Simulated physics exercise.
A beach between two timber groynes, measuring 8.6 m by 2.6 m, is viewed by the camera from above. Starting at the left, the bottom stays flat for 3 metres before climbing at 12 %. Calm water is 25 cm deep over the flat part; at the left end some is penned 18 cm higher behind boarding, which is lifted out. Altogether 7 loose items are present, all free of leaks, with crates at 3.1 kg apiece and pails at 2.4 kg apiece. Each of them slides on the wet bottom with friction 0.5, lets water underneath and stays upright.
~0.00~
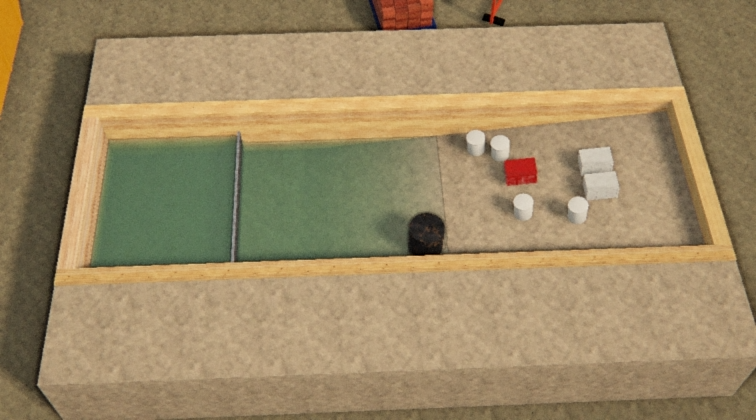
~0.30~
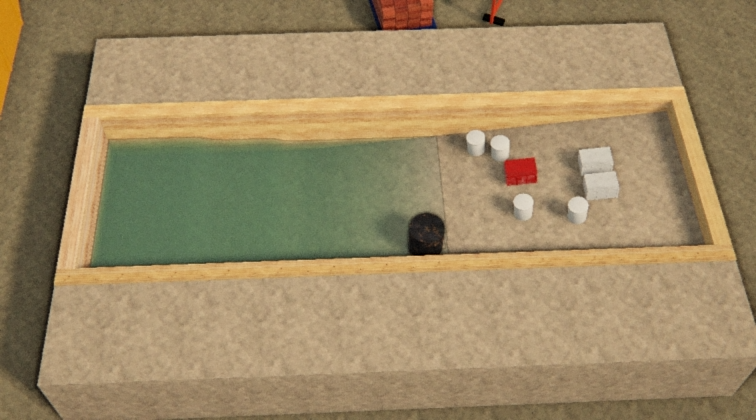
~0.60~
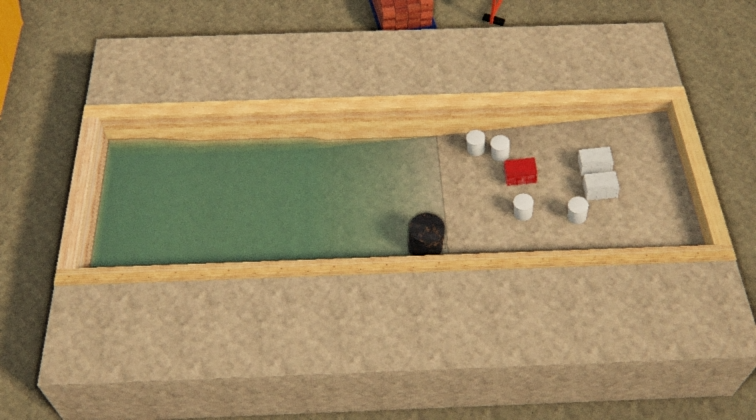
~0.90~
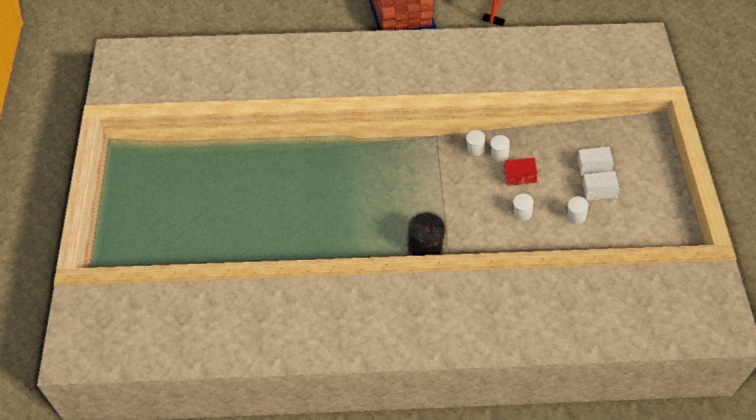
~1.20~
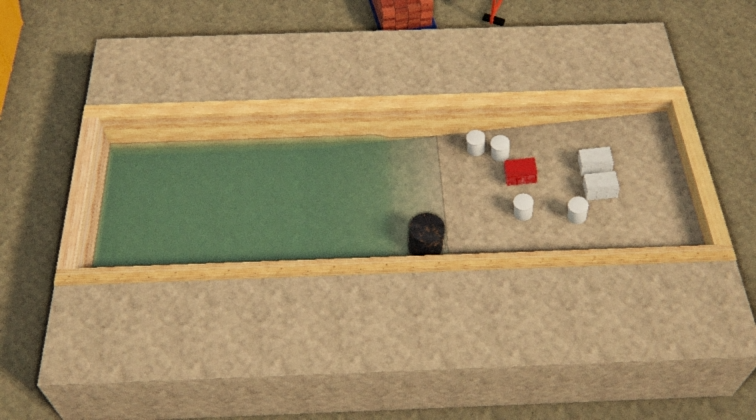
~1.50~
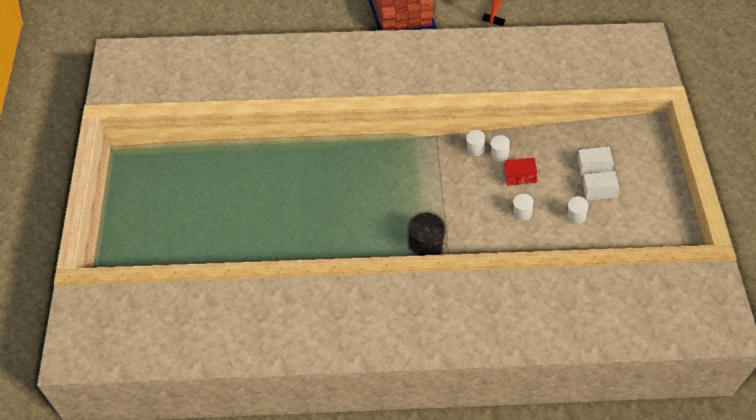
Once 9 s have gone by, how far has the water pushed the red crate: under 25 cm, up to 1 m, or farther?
Most likely it gets washed away.
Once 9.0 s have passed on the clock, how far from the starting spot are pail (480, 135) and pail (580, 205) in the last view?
In that order: 20 cm, 0 cm.
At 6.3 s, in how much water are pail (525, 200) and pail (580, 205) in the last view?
Close to 9 and 0 centimetres.
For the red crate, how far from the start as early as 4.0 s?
Around 10 centimetres.
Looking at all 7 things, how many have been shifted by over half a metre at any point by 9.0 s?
Counting them up, I find 4.
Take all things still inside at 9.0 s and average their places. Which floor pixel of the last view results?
Mean position: Approximately (482, 183).
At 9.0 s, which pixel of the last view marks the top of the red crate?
Roughly (328, 162) in the last view.
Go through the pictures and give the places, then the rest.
In the first frame, the red crate at (523, 167), on the bottom; 12.8 m2 under water; 0 of 7 have shifted.
In the second frame, the red crate at (523, 167) rests on the ground; water covers 12.8 m2; 0 of 7 have shifted.
In the third frame, the red crate at (523, 167), on the bottom; water covers 12.8 m2; 0 of 7 have shifted.
In the fourth frame, the red crate at (523, 167), on the bottom; 12.8 m2 under water; 0 of 7 have shifted.
In the fifth frame, the red crate at (523, 167) rests on the ground; water covers 12.8 m2; 0 of 7 have shifted.
In the sixth frame, the red crate at (523, 167), on the bottom; 12.8 m2 under water; 0 of 7 have shifted.
After 2.1 s the red crate is near (523, 167), 0.0 m from its start, aground; 0 afloat.
After 4.0 s the red crate is near (530, 167), 0.1 m from its start, afloat; 4 afloat.
After 6.3 s the red crate is near (420, 184), 1.5 m from its start, afloat; 2 afloat.
After 9.0 s the red crate is near (328, 162), 2.9 m from its start, afloat; 3 afloat.
